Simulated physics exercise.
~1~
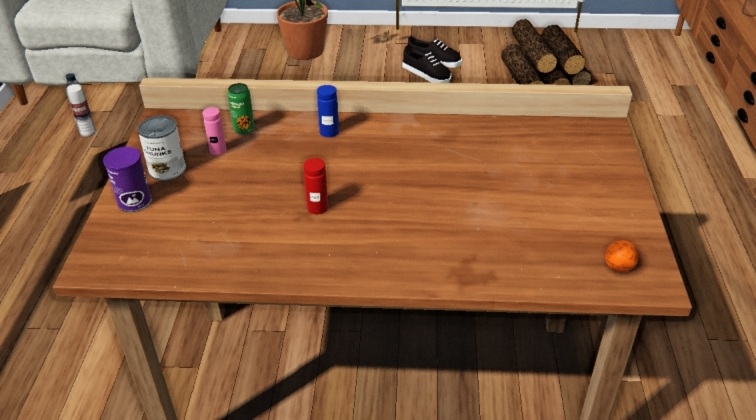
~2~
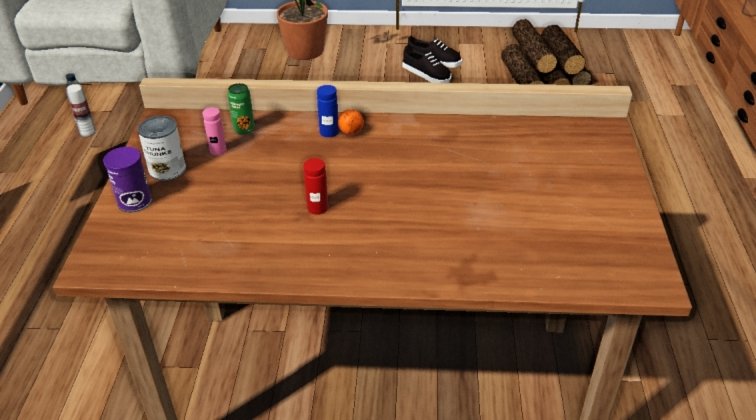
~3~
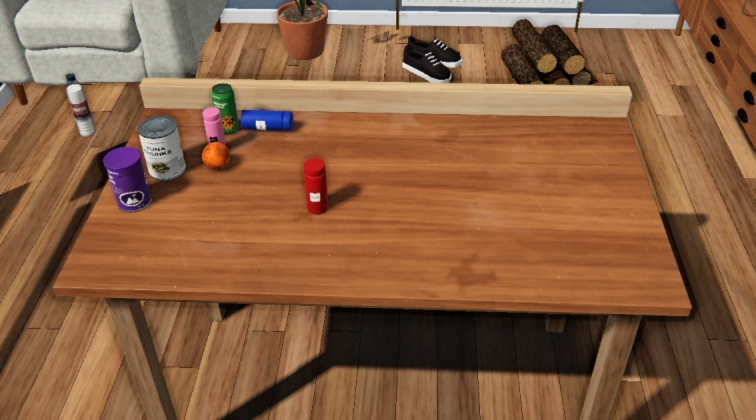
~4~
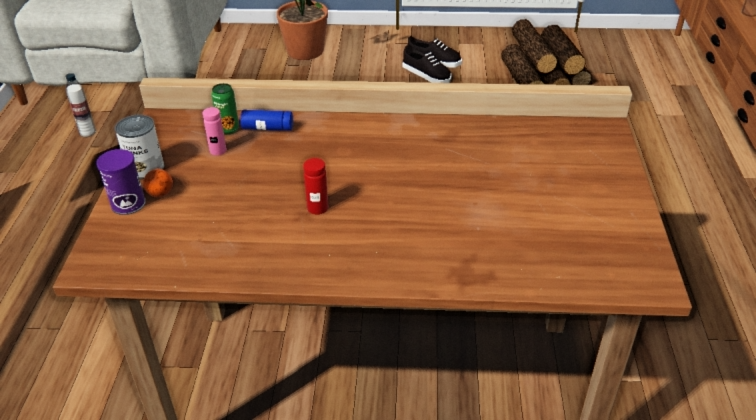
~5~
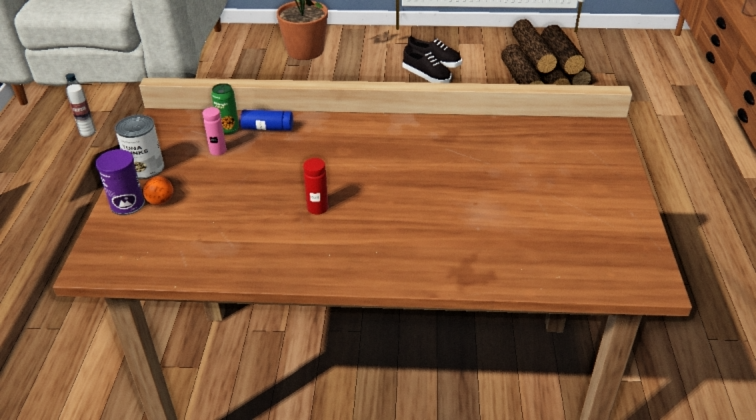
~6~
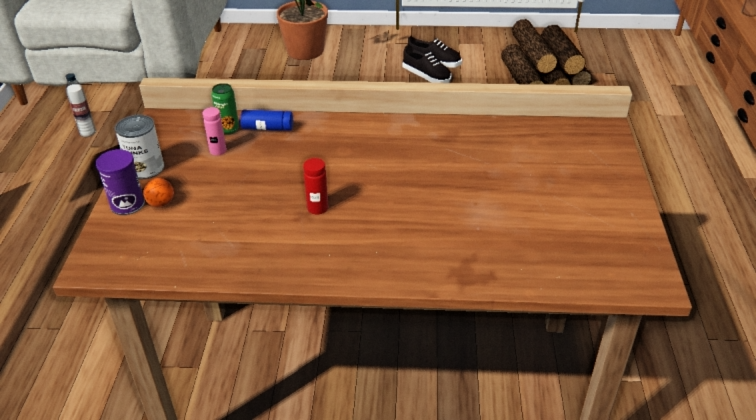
In a wood-floored room, a wooden table with a low rail along its far edge is seen from above and in front. A purple tin, a white tin, a pink shaker and a green can stand at the left, with a blue shaker near the rail, a red shaker nearer the middle and an orange ball at right. The ball travels left to the rail beside the blue shaker. The shaker topples leftward and the green can shifts slightly left, as the ball continues toward the white tin. The tin moves a little left, still upright, and the ball settles beside the purple tin.
